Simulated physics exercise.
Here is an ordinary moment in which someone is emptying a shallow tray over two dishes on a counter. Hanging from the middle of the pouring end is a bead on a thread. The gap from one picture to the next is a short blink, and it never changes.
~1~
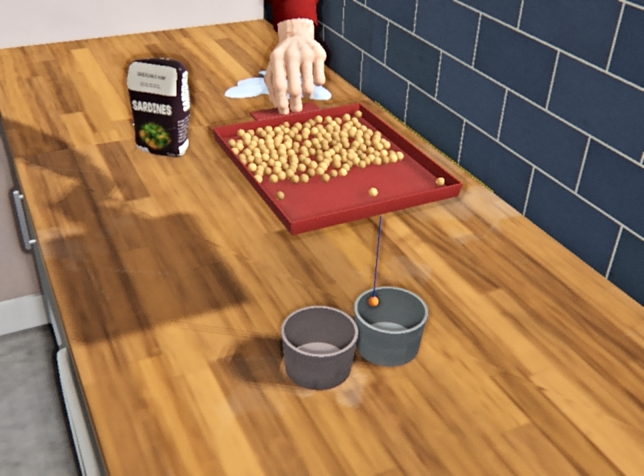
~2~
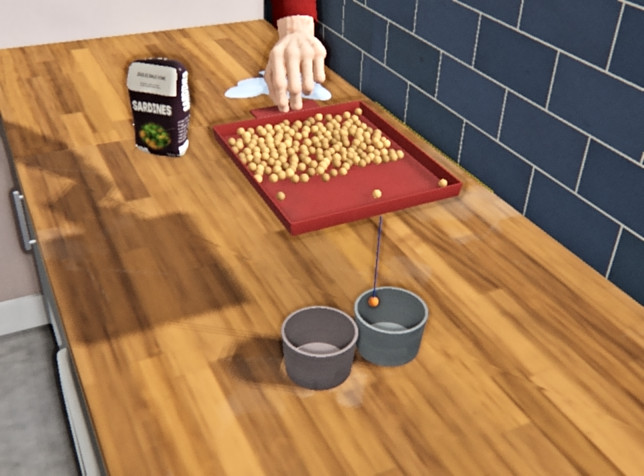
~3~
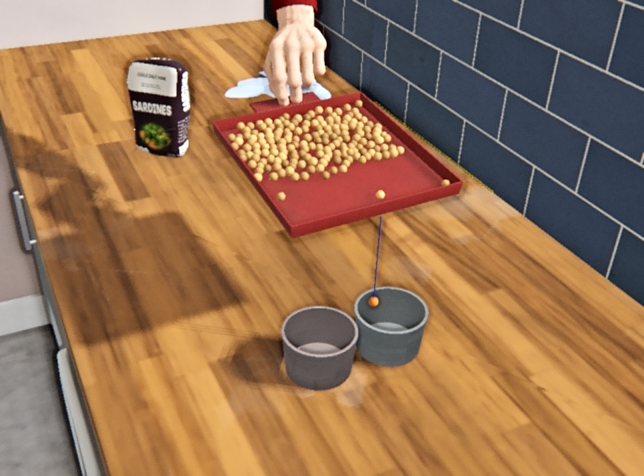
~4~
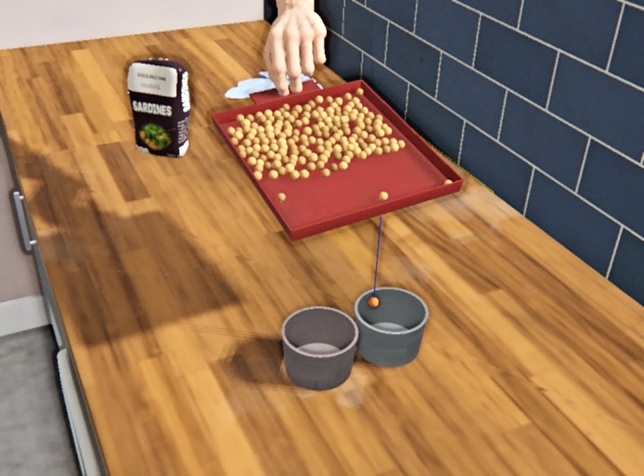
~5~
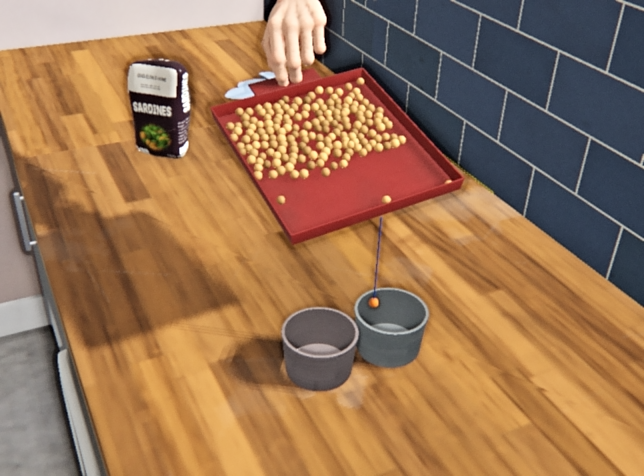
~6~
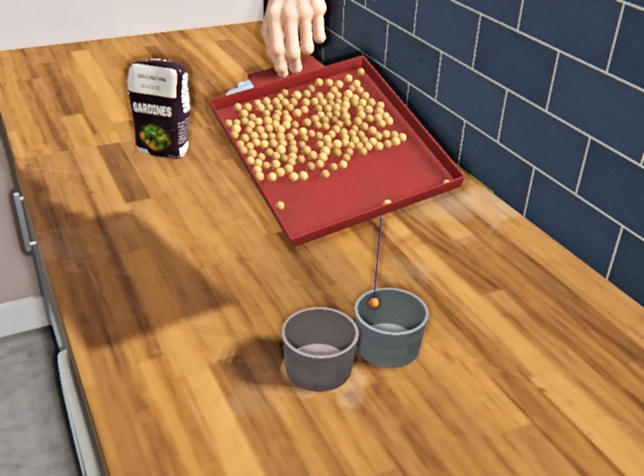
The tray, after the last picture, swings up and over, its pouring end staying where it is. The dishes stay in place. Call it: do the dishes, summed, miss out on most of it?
No, most of it lands in them.
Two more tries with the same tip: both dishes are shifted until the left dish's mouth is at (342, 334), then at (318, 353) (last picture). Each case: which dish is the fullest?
Taking the places in turn, it's the left side and then the left side.
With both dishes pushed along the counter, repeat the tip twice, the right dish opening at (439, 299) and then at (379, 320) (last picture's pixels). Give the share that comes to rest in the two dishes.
Close to 0 in a hundred, then close to 80 in a hundred.
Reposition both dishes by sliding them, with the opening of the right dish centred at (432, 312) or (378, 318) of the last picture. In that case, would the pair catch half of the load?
Short of half, then the bulk of it.
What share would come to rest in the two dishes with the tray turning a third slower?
Close to 60 in a hundred.
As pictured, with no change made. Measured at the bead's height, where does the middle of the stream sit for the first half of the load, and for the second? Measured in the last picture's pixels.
At (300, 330) for the first part, then at (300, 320) for the others.
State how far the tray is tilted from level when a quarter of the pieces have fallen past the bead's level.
Angle: Close to 75°.
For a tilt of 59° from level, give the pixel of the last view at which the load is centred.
The middle of the pieces sits at roughly (313, 221).
Just after the last frame, tray tipped steeply; the larger part on the tray; just a few in the left dish; about a tenth outside both; about a tenth in the air.
A moment on, tray tipped right over; roughly a third on the tray; roughly a quarter in the left dish; roughly a quarter outside both; roughly a quarter in the air.
Further on, tray tipped past a quarter turn; roughly two thirds in the left dish; roughly a third outside both.
When it is over, tray tipped past a quarter turn; roughly two thirds in the left dish; not one in the right dish; roughly a third outside both.
